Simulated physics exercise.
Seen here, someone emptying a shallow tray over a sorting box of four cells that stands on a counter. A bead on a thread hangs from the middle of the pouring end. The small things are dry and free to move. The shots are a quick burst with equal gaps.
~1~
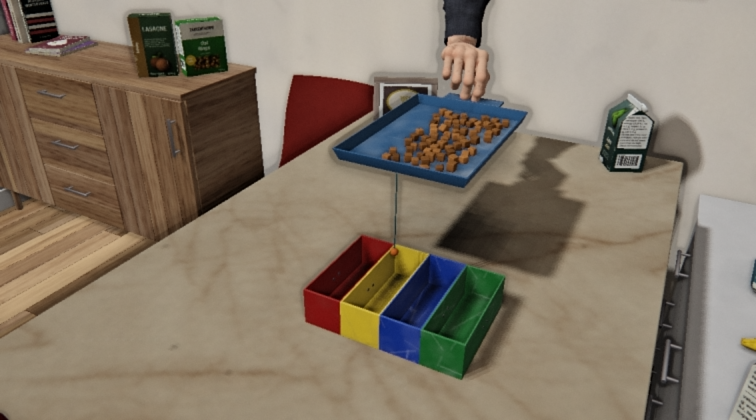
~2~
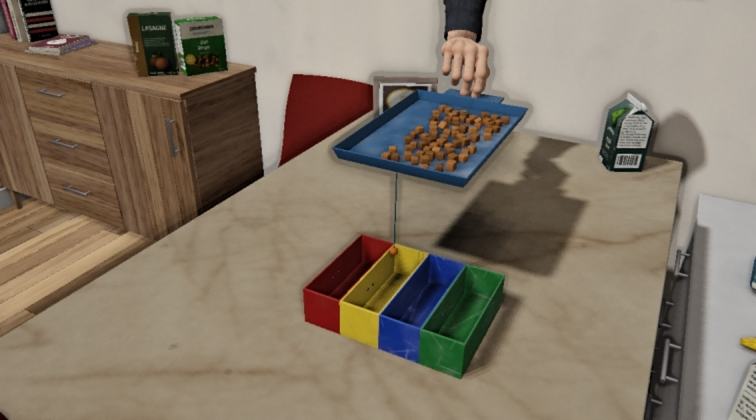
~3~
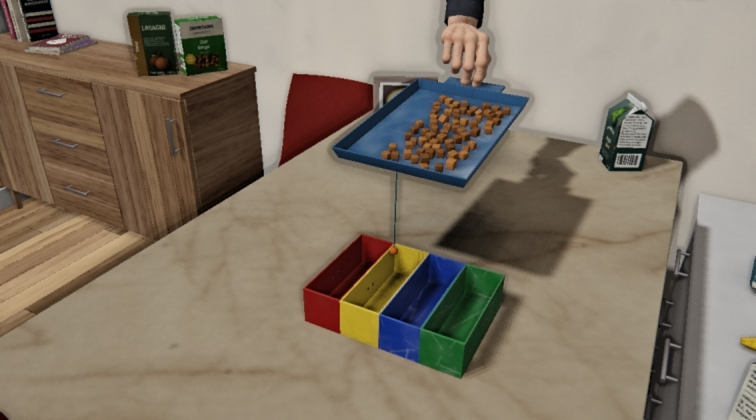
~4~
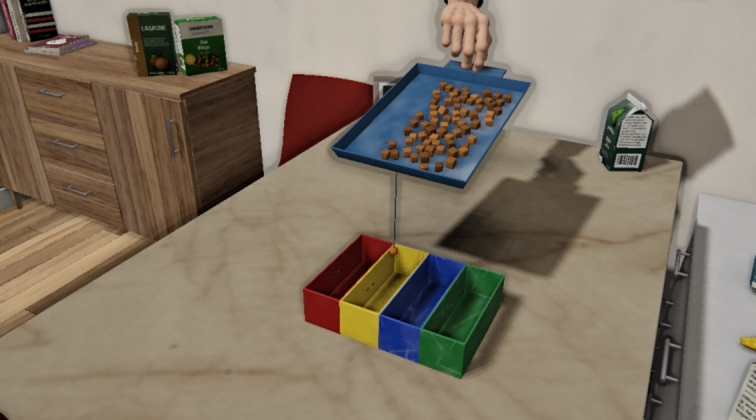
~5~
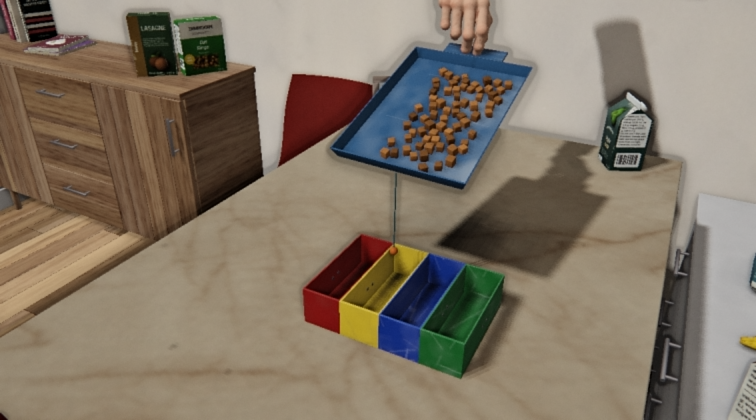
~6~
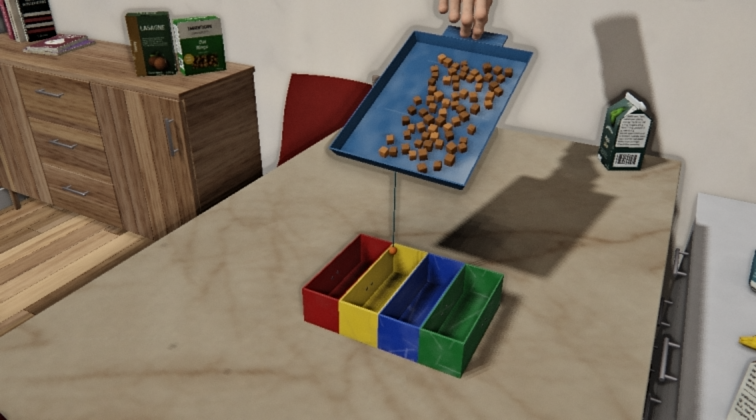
A hand steadily raises the back of a blue tray of brown cubes above four coloured cells.
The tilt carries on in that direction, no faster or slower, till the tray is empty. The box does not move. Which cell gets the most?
Fullest: The blue cell.
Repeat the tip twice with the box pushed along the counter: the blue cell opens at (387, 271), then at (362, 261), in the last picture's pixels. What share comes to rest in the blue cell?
Roughly 20 per cent, and 10 per cent.
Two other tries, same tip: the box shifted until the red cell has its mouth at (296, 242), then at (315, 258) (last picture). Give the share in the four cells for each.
The first gives 40 %, the second 80 %.
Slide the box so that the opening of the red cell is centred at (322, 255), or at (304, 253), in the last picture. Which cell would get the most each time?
At the first place the green cell, at the second the green cell.
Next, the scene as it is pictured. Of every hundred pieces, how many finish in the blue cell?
Near 40 %.
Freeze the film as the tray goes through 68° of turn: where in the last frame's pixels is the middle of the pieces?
Roughly at (425, 165).
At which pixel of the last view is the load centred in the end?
At about (408, 330).
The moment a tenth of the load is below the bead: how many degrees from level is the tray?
Roughly 80°.
Soon, tray tipped steeply; most on the tray; a small part falling or outside the box.
A while on, tray tipped past a quarter turn; about a third in the blue cell; about a quarter in the green cell; a small part in the yellow cell; a small part in the red cell; about a quarter falling or outside the box.
Towards the end, tray tipped past a quarter turn; about a third in the blue cell; about a quarter in the green cell; about a quarter in the yellow cell; a small part in the red cell; a small part falling or outside the box.
Finally, tray tipped past a quarter turn; about a third in the blue cell; about a quarter in the green cell; about a quarter in the yellow cell; a small part in the red cell; a small part outside the box.
